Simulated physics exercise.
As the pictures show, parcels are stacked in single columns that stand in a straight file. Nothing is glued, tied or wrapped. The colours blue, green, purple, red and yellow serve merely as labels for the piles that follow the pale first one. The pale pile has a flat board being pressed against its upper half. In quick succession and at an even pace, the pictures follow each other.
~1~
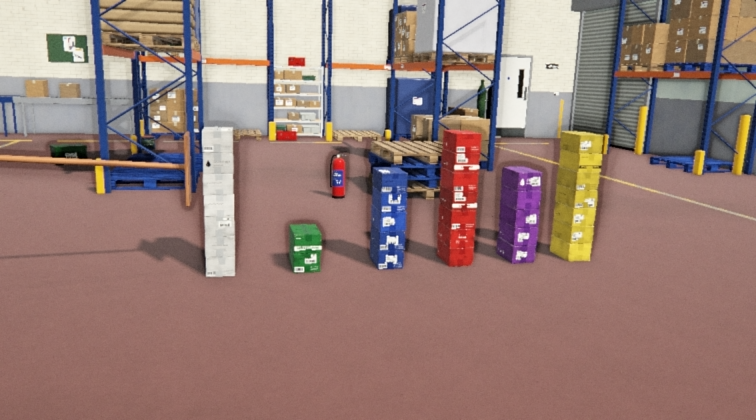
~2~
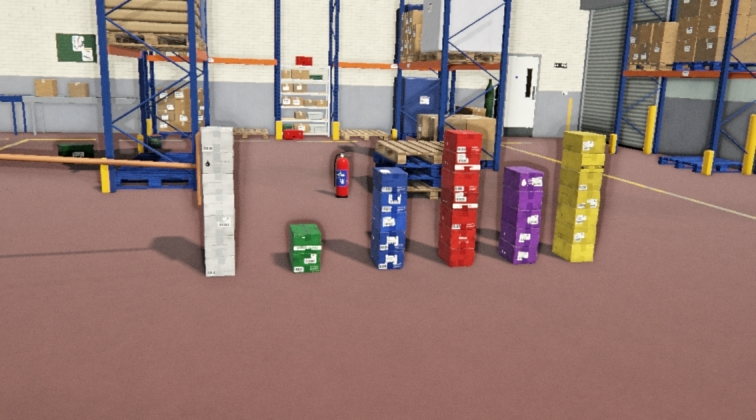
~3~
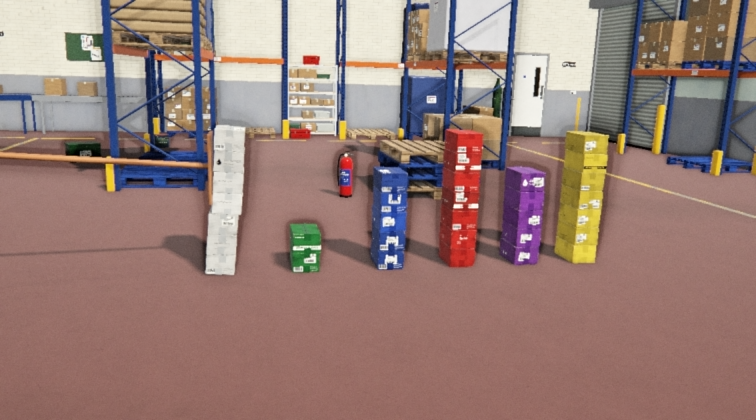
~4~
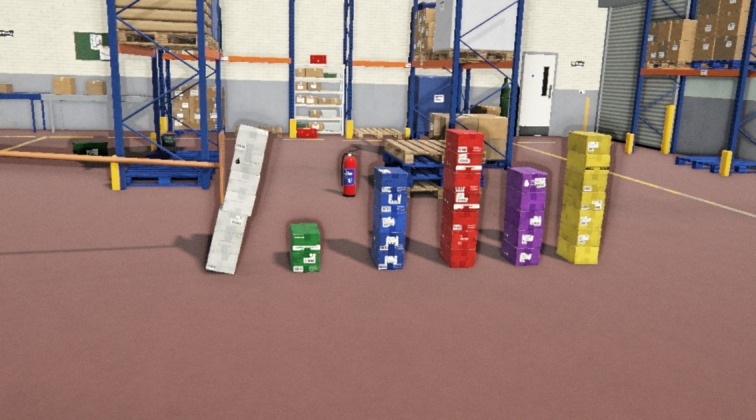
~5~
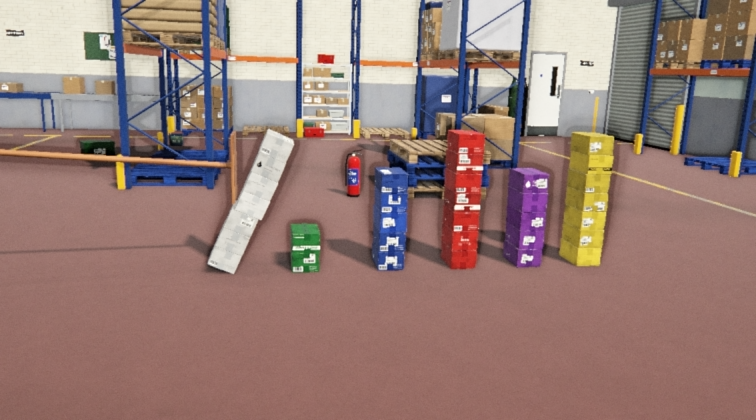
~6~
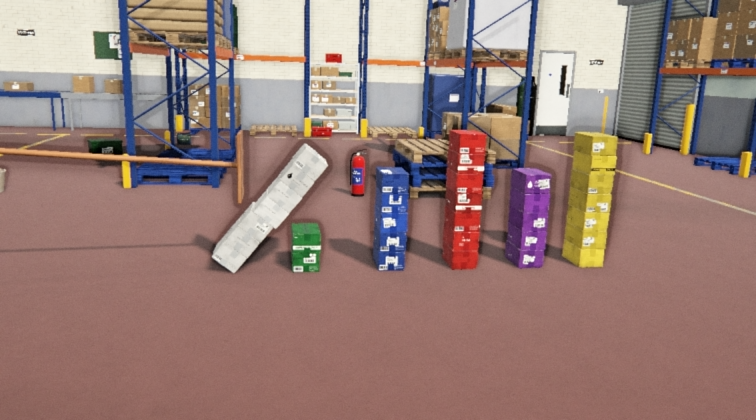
At the start, six columns of parcels stand upright in a row on a warehouse floor, with a flat board just left of the pale one. The board moves right and pushes the pale column's upper half, which leans slightly, then steeply rightward above the short green stack, while the others stay put.
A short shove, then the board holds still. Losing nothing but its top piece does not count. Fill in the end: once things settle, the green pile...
Once things settle, the green pile is still up.
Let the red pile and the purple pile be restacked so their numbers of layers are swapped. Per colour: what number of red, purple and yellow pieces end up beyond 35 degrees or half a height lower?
Red 0, purple 0, yellow 0.
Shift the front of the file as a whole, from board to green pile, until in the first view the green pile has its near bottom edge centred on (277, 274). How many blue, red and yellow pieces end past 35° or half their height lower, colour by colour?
Blue 0, red 0, yellow 0.
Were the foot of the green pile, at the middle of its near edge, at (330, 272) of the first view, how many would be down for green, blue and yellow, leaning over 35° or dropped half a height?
Counting each pile, I get green 0, blue 0 and yellow 0.
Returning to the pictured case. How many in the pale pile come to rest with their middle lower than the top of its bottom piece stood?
3.
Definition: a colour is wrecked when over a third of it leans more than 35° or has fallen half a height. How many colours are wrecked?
0.
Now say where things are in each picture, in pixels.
In the first picture (each place is the centre of the face we see best; the camera moves round a little), board (186, 161) not yet touching; top green parcel (308, 244); top blue parcel (395, 183); the others all in place.
In the second picture, board (198, 161) not yet touching; top green parcel (308, 244).
In the third picture, board (209, 161) pushing, top of the pale pile leaning barely; top green parcel (307, 244); the others all in place.
In the fourth picture, board (221, 160) pushing, top of the pale pile leaning a little; top green parcel (307, 244); the others all in place.
In the fifth picture, board (232, 160) pushing, top of the pale pile leaning clearly; top green parcel (307, 244); the others all in place.
In the sixth picture, board (239, 160) stopped, top of the pale pile leaning well over; top green parcel (307, 243); top yellow parcel (605, 146); the others all in place.
Just after the last frame, 7 of the pale pile down; none of the 2 green parcels down (0 of 26 in all colours); top green parcel unmoved.
A moment on, 7 of the pale pile down; none of the 2 green parcels down (0 of 26 in all colours); top green parcel moved a little; top blue parcel moved a little.
When it is over, 7 of the pale pile down; none of the 2 green parcels down (0 of 26 in all colours); top green parcel moved a little; top blue parcel moved a little. In pixels of the last frame, middles, top green parcel near (308, 238), top blue parcel near (395, 180).
